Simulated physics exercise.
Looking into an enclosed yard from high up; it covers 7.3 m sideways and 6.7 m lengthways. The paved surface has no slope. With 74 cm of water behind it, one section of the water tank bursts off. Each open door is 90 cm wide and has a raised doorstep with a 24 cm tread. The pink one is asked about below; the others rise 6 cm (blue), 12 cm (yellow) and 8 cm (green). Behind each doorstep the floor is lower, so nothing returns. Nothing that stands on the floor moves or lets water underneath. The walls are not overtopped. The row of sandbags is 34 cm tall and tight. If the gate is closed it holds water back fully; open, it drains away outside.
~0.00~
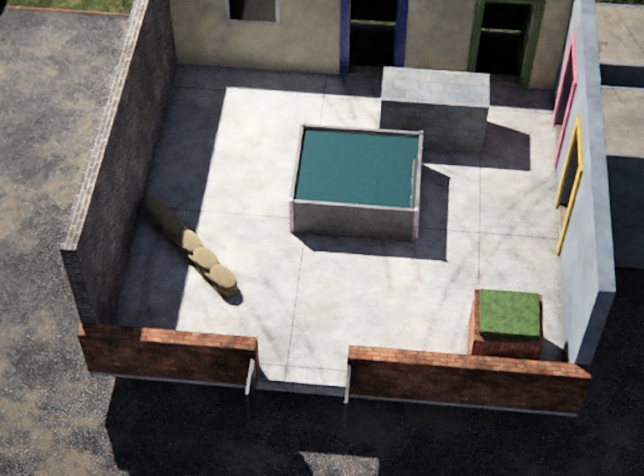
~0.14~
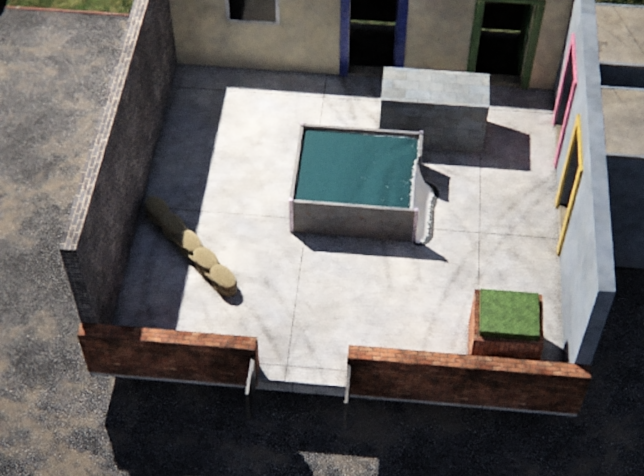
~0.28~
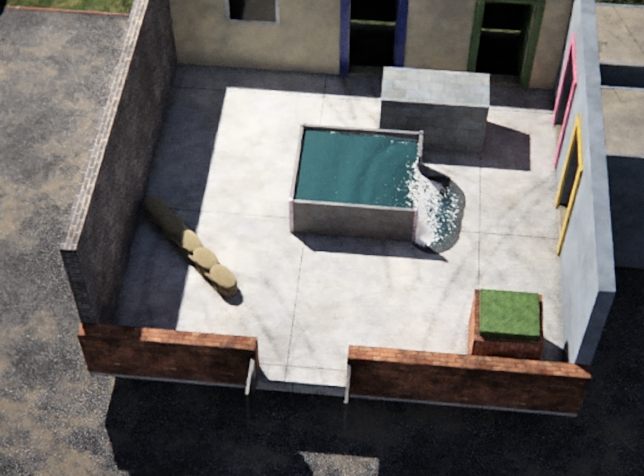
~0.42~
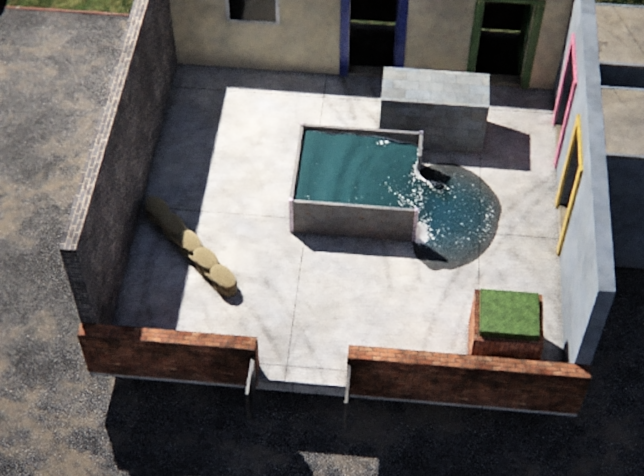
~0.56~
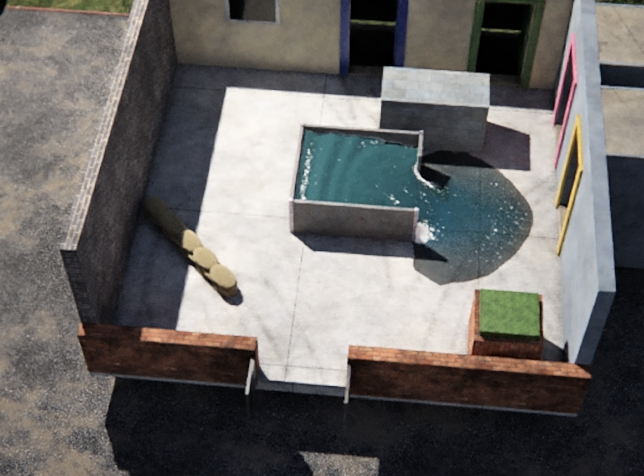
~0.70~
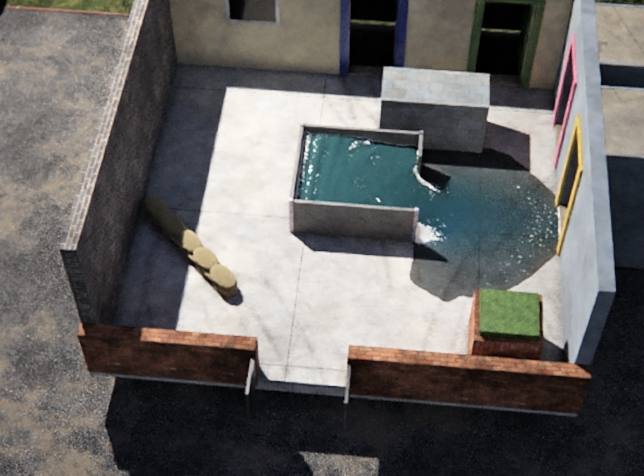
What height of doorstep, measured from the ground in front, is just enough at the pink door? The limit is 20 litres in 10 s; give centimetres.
At least 10 cm or so.
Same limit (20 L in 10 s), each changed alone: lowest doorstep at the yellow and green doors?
About 32 cm at yellow and 10.5 cm at green.
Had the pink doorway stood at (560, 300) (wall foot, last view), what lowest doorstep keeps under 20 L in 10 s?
Roughly 20 cm.
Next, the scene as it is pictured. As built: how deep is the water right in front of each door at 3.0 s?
Depths in cm: Pink 11, blue 0, yellow 24, green 13.
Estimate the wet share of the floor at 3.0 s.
About 30 per cent.
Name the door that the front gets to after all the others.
It is the blue one.
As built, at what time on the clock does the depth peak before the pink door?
At about 2.0 s.
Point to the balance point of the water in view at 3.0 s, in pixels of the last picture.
At about (453, 225).
After 1.4 s water covers 20 % of the floor, deepest (38 cm) near (419, 219); 12 cm at the pink door, 1 litre in over its 6 cm doorstep.
After 3.0 s water covers 30 % of the floor, deepest (38 cm) near (548, 380); 11 cm at the pink door, 38 litres in over its 6 cm doorstep.
After 10.0 s water covers 95 % of the floor, deepest (9 cm) near (149, 222); 9 cm at the pink door, 64 litres in over its 6 cm doorstep.
At the pink door as built, the water arrived by 1.2 s and peaked near 15 cm at 2.0 s.
Run again over the same 10 s with other heights there, 27 litres in over 9 cm, 10 litres over 12 cm. The limit of 20 litres is kept from about 10 cm up.
